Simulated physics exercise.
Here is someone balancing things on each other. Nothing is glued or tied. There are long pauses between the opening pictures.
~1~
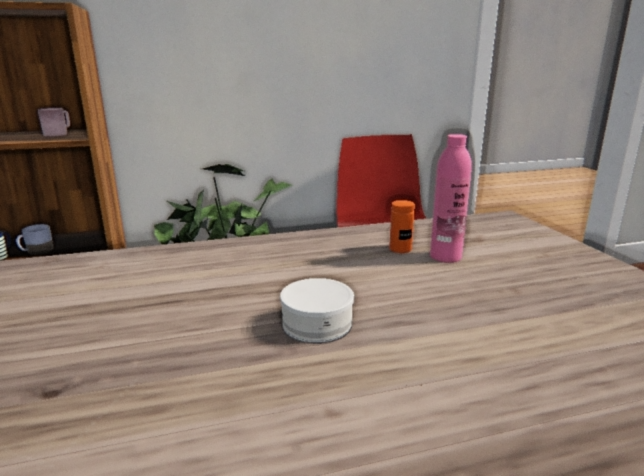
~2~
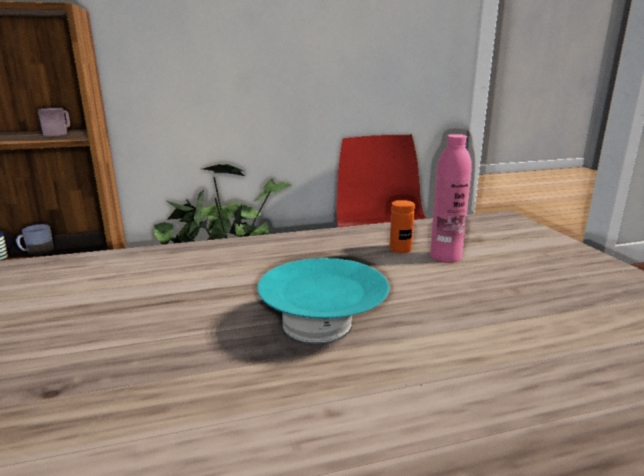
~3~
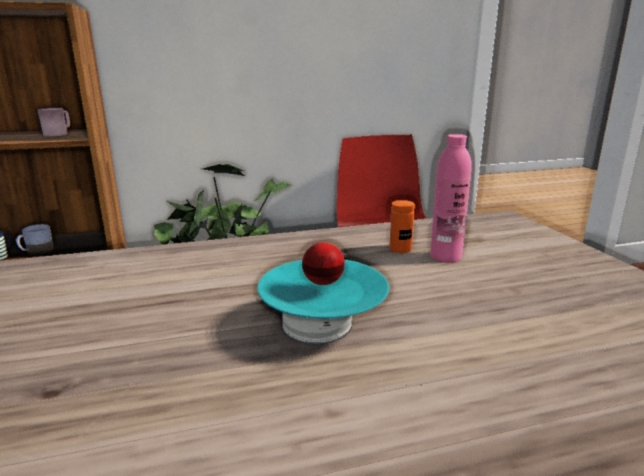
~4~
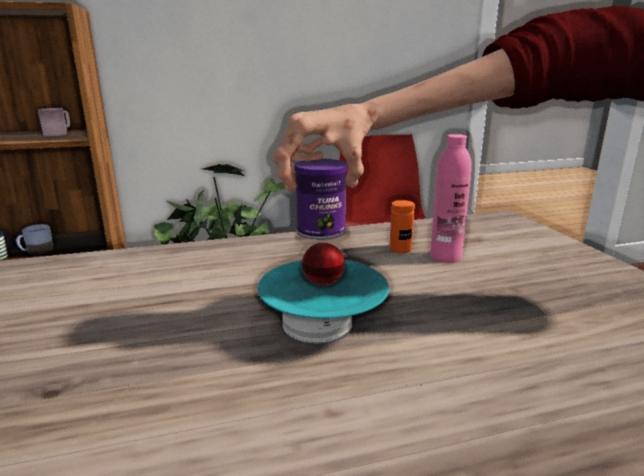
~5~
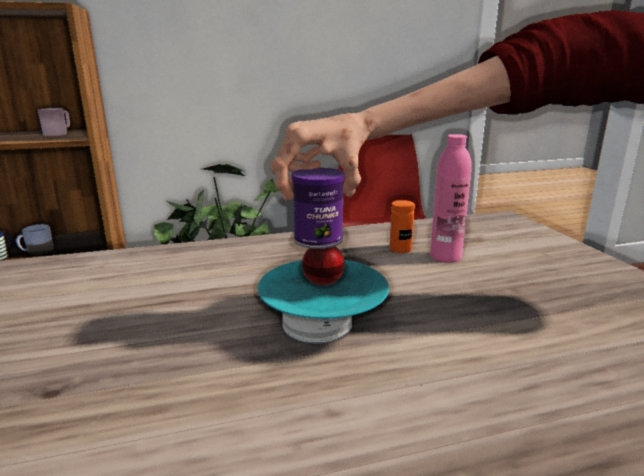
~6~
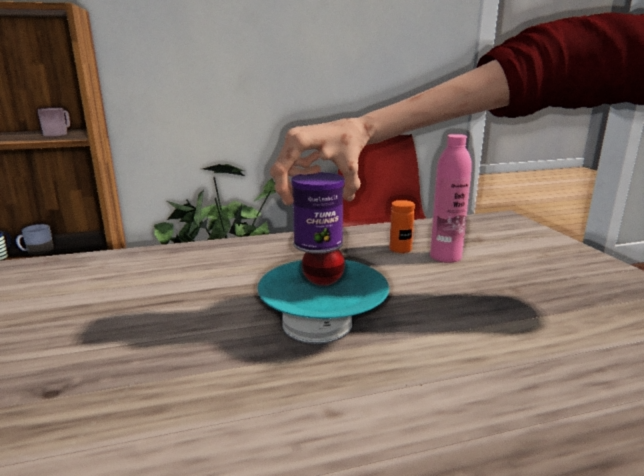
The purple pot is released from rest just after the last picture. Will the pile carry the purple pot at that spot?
The pile gives way.
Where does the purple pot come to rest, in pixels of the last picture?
At about (143, 321).
Then, 0.40 s past the last view, purple pot rocked 45° from its first pose near (287, 233).
Then, 0.50 s past the last view, purple pot now fallen.
Then, 0.60 s past the last view, things are still on the move.
Then, 0.70 s past the last view, as before.
Finally, fallen, purple pot; the other 5 still in place. Final places as the last picture's camera would see them, purple pot near (143, 321). The pile loses its balance.
